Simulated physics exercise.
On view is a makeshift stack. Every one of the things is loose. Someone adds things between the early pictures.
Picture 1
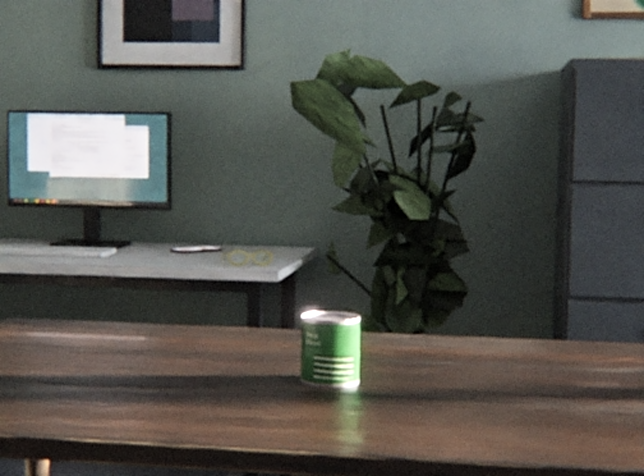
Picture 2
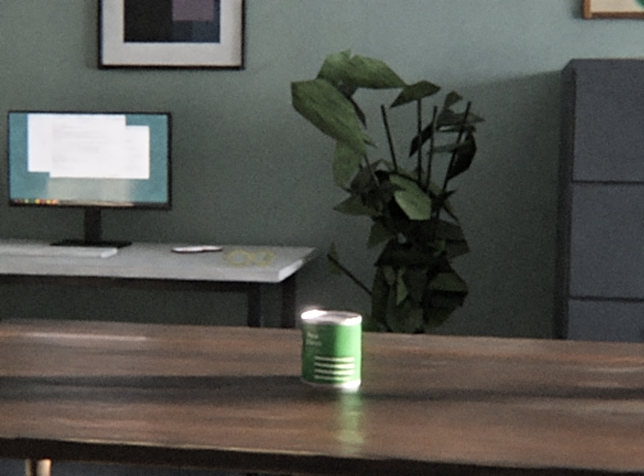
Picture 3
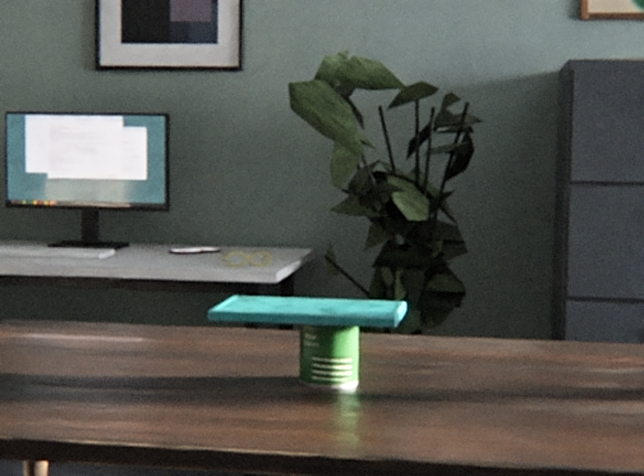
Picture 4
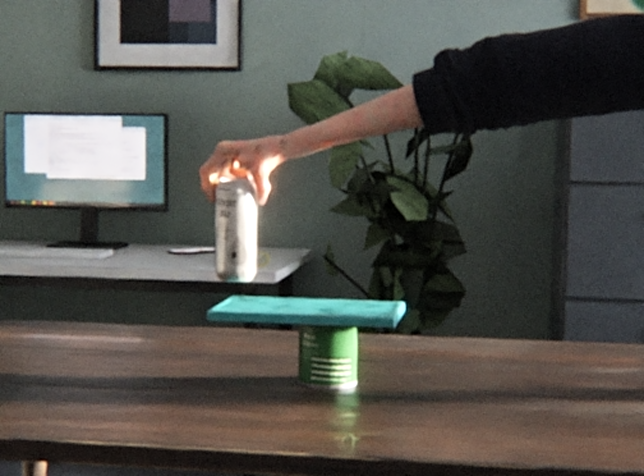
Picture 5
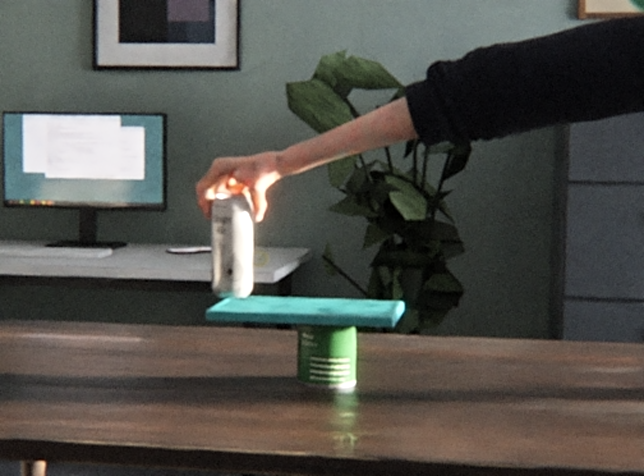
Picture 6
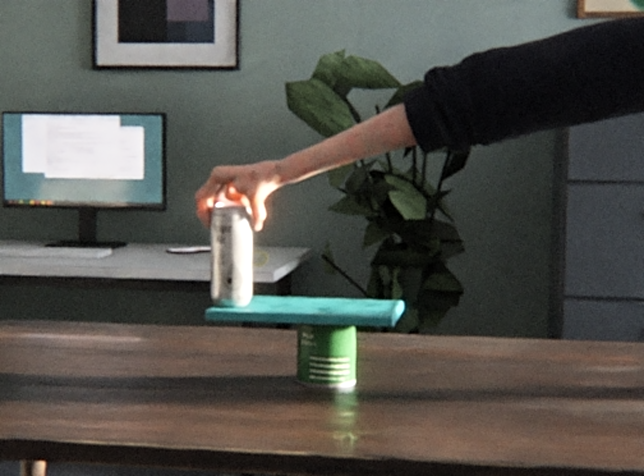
In this clip, a turquoise lid appears on top of a green can on a wooden table, and then a hand reaching in from the right lowers a white can onto the left end of the lid and keeps hold of it.
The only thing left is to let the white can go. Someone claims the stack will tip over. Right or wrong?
Right, it tips over.
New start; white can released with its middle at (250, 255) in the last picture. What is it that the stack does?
What happens next is that it goes down.
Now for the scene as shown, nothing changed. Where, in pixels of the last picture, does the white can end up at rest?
The object winds up at approximately (170, 358).
Then, 0.30 s after the last picture, white can now fallen; turquoise lid tipped 41° from how it was.
Then, 0.40 s after the last picture, turquoise lid tipped 53° from how it was.
Then, 0.50 s after the last picture, turquoise lid tipped 43° from how it was.
At rest, fallen, white can; tipped over in the stack, turquoise lid; green tin in place. Seen from the same camera at the end, white can near (169, 358). The stack gives way.
